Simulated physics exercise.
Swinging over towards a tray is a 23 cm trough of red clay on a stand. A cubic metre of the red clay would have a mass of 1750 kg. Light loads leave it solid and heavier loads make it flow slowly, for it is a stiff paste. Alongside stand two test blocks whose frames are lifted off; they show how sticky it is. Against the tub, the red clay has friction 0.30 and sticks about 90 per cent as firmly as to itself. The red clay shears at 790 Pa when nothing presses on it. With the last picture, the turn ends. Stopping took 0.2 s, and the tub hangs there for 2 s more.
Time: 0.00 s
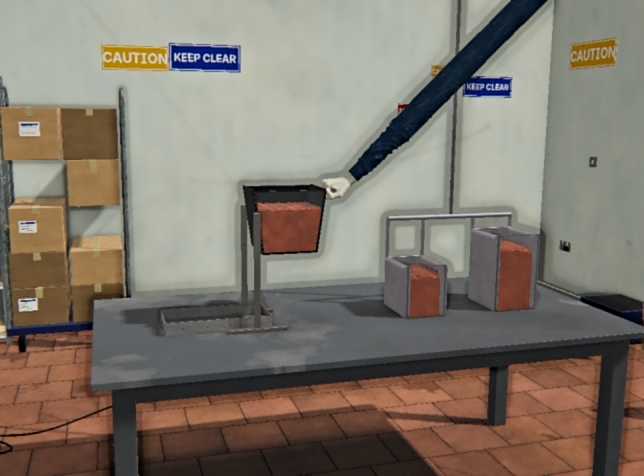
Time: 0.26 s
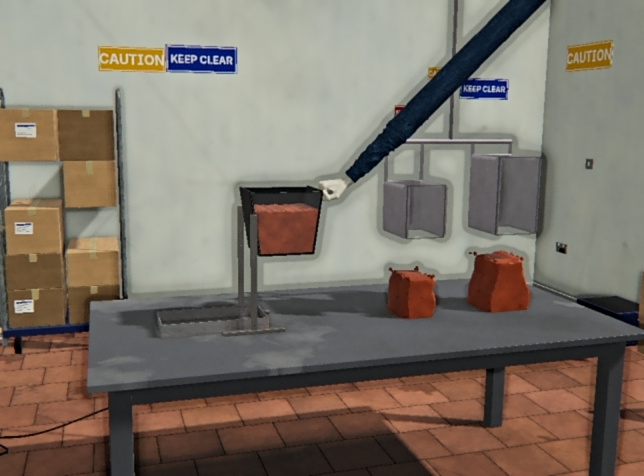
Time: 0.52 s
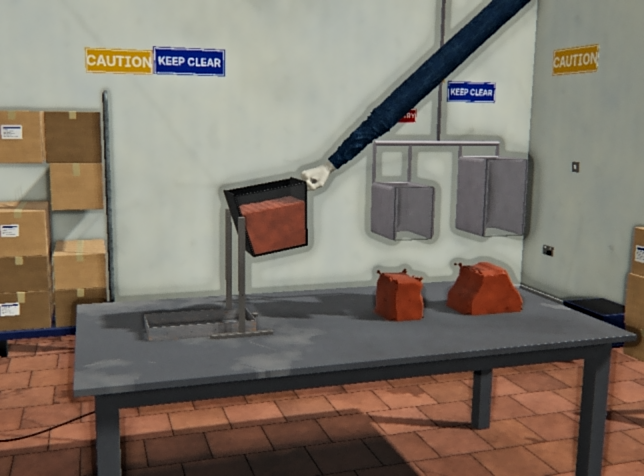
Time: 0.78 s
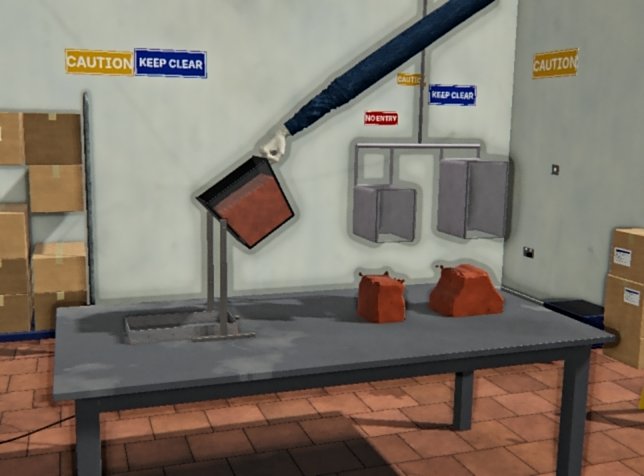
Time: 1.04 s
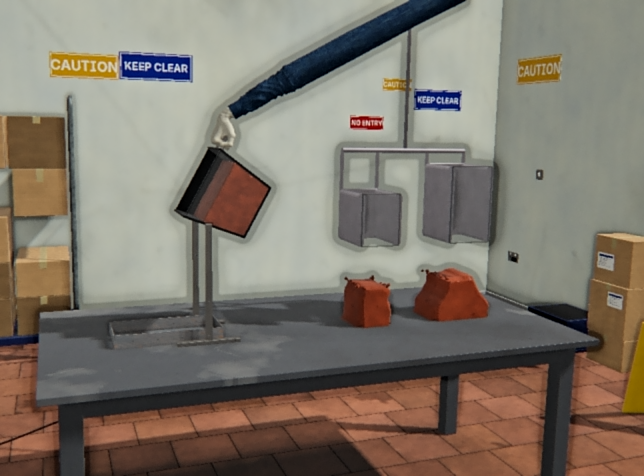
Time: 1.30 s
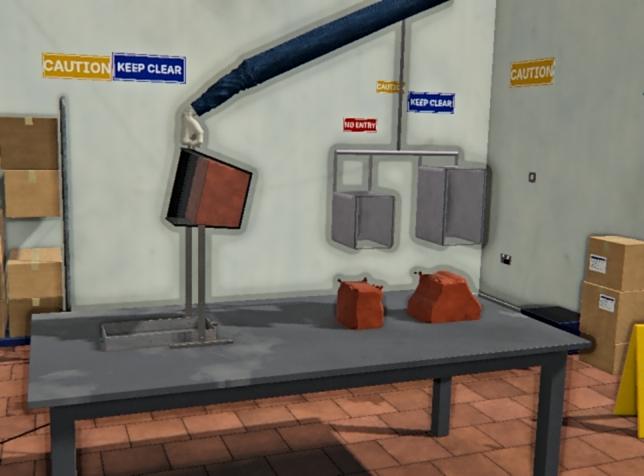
Grey covers lift off two red clay blocks, one sags, and an arm tilts a tub left.
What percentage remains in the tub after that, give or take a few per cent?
100 %.
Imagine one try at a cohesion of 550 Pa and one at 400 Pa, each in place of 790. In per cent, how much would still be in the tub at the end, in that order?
Expect about 100 in a hundred, then about 80 in a hundred.
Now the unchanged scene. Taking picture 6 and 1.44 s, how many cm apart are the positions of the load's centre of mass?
Roughly 0 cm.
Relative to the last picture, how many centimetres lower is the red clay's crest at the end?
About 0 cm.
After 1.44 s, the tub is at 77 degrees and holds 100 %.
After 1.61 s, the tub is at 77 degrees and holds 100 %.
After 1.78 s, the tub is at 77 degrees and holds 100 %.
After 1.95 s, the tub is at 77 degrees and holds 100 %.
After 3.30 s, the tub is at 77 degrees and holds 100 %.
